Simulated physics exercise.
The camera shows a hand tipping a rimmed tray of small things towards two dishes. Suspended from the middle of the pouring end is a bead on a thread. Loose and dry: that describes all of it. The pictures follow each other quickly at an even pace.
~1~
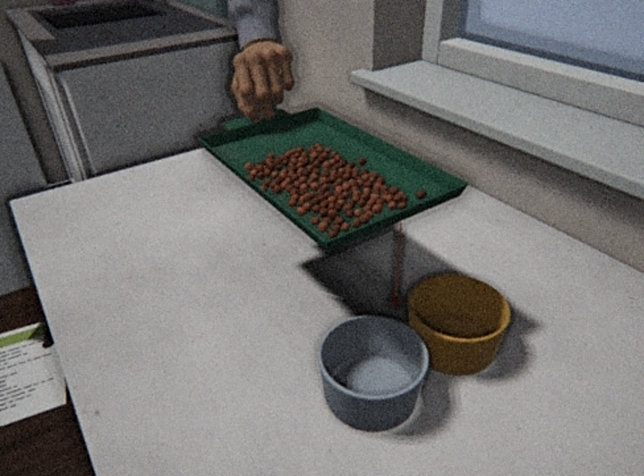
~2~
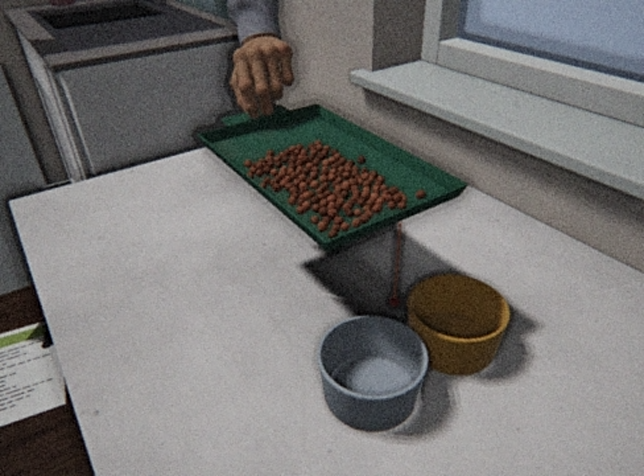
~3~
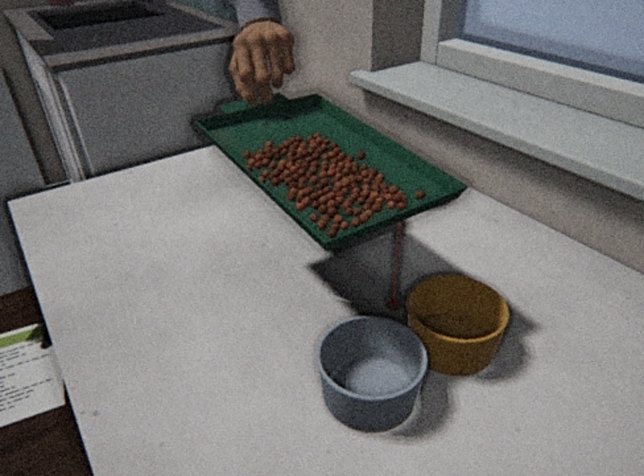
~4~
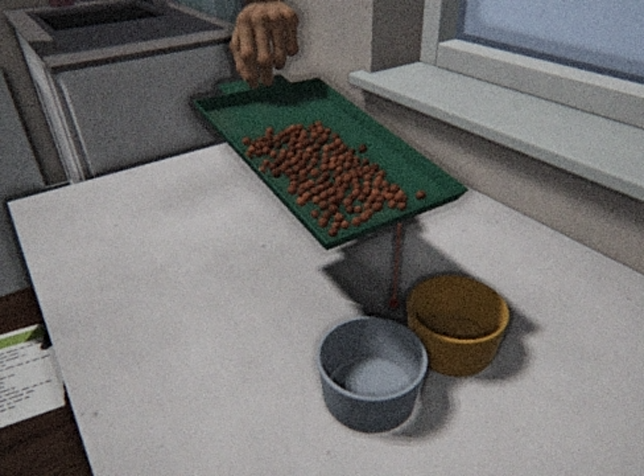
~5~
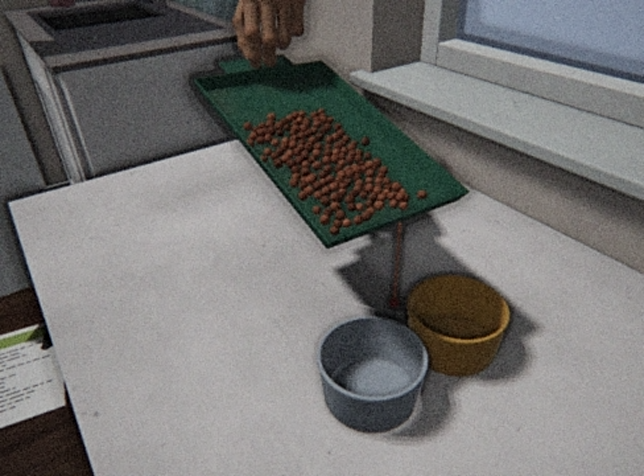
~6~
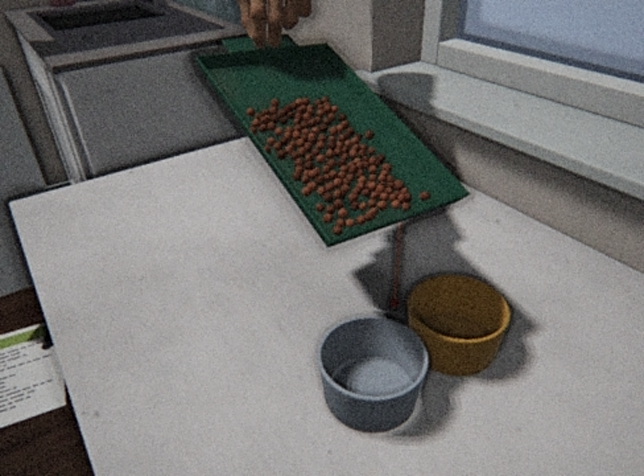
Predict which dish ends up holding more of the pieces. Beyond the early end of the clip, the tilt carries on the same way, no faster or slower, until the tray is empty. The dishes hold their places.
The right-hand one.
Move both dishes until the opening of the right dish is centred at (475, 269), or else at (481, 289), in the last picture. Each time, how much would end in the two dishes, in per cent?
Around 40 then around 80 per cent.
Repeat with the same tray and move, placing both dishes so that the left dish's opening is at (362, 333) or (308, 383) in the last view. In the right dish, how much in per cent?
50 % and 40 %.
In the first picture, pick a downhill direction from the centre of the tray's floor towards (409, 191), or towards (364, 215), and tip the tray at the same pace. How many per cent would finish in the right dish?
I'd put it at some 80 % and then some 20 %.
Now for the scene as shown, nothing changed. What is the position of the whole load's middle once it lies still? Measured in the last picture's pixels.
The centre ends up roughly at (451, 348).
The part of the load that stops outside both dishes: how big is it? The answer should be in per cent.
It comes to some 10 in a hundred.
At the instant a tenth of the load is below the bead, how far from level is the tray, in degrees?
About 85 degrees.
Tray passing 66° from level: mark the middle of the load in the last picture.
In the last view, the load is centred near (407, 191).
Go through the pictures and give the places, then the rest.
The first picture shows corners of the pouring end at (327, 237) and (461, 183), level; middle of the load at (325, 182), clay pellets; left dish at (407, 405); right dish at (493, 349); bead on its thread at (395, 302).
The second picture shows corners of the pouring end at (327, 237) and (461, 183), level; middle of the load at (324, 180).
The third picture shows corners of the pouring end at (327, 237) and (460, 185), tipped barely, lowest at the right corner; middle of the load at (324, 176).
The fourth picture shows corners of the pouring end at (329, 237) and (461, 188), tipped a little, lowest at the right corner; middle of the load at (325, 169).
The fifth picture shows corners of the pouring end at (331, 236) and (462, 189), tipped clearly, lowest at the right corner; middle of the load at (327, 161).
The sixth picture shows corners of the pouring end at (332, 236) and (463, 191), tipped clearly, lowest at the right corner; middle of the load at (331, 154); left dish at (406, 406); right dish at (492, 350).
Soon, tray tipped steeply; nearly all on the tray; a small part in the air.
A while on, tray tipped past a quarter turn; a small part on the tray; a small part in the left dish; about a third in the right dish; a small part outside both; about a third in the air.
Towards the end, tray tipped past a quarter turn; about a quarter in the left dish; about two thirds in the right dish; a small part outside both.
Finally, tray tipped past a quarter turn; about a quarter in the left dish; about two thirds in the right dish; a small part outside both.
